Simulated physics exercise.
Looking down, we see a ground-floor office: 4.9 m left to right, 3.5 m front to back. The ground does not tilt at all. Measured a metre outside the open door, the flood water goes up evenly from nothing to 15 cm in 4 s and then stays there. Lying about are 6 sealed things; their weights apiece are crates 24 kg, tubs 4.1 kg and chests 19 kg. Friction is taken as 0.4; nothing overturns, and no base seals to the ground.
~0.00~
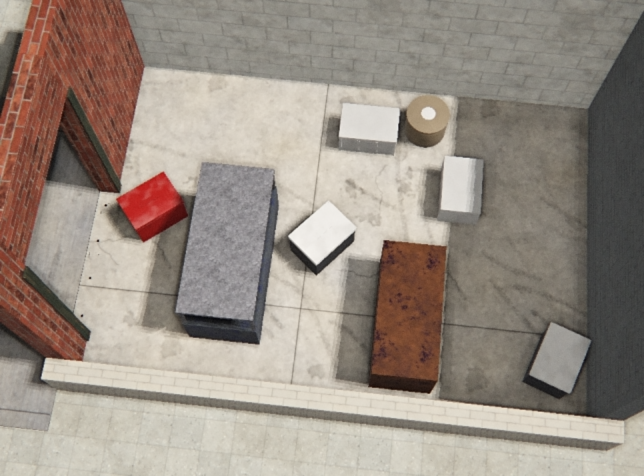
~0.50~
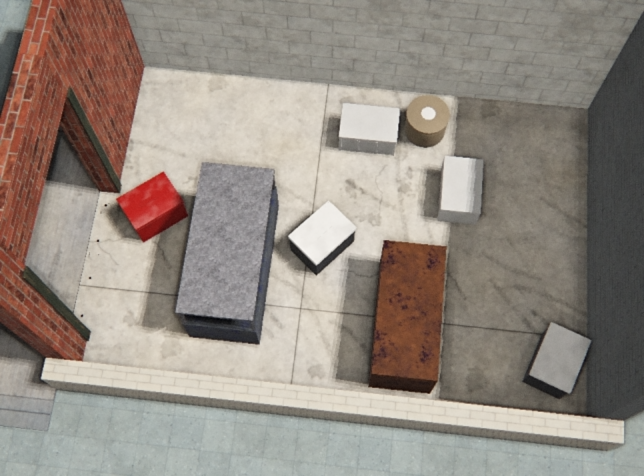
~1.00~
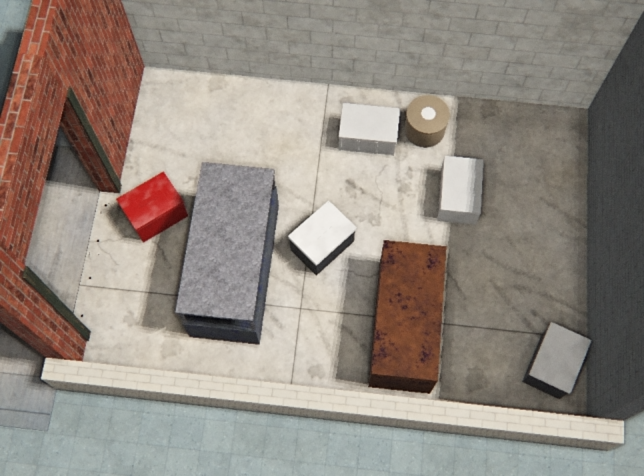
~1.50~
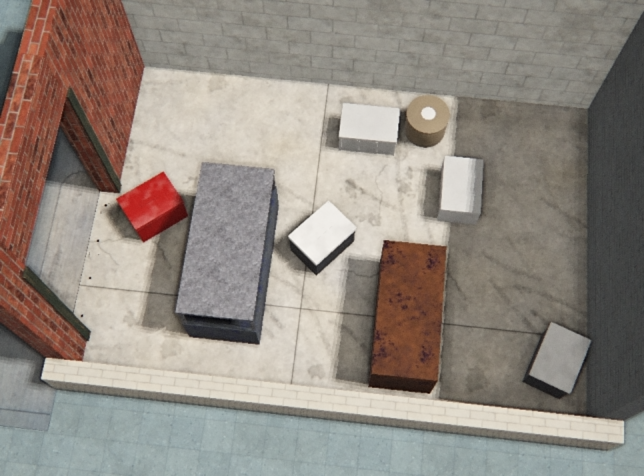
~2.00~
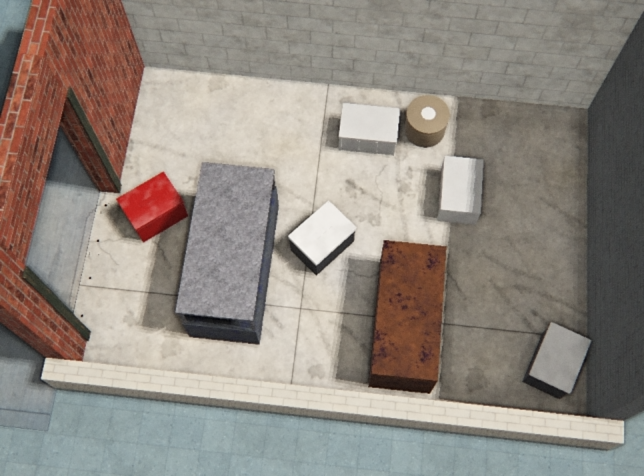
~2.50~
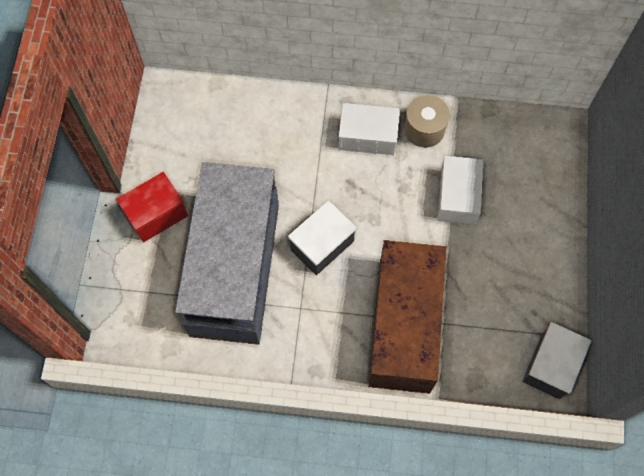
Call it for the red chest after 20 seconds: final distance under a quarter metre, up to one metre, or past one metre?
Past one metre.
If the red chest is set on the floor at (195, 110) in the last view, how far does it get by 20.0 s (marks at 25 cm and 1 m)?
Well, it gets shoved far.
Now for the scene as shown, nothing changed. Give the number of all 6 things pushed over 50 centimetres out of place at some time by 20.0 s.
5 in all.
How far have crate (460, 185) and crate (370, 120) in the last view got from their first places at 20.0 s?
60 cm, 80 cm.
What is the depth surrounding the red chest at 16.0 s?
Around 9 cm.
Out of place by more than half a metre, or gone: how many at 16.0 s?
The count is 2.
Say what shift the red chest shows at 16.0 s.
Roughly 250 cm.
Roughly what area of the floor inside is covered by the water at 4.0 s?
The covered patch comes to about 1.5 m2.
After 4.0 s the red chest is near (150, 200), 0.0 m from its start, aground; 0 afloat.
After 9.0 s the red chest is near (180, 95), 1.2 m from its start, aground; 0 afloat.
After 16.0 s the red chest is near (343, 93), 2.3 m from its start, aground; 2 afloat.
After 20.0 s the red chest is near (465, 129), 3.3 m from its start, afloat; 6 afloat.
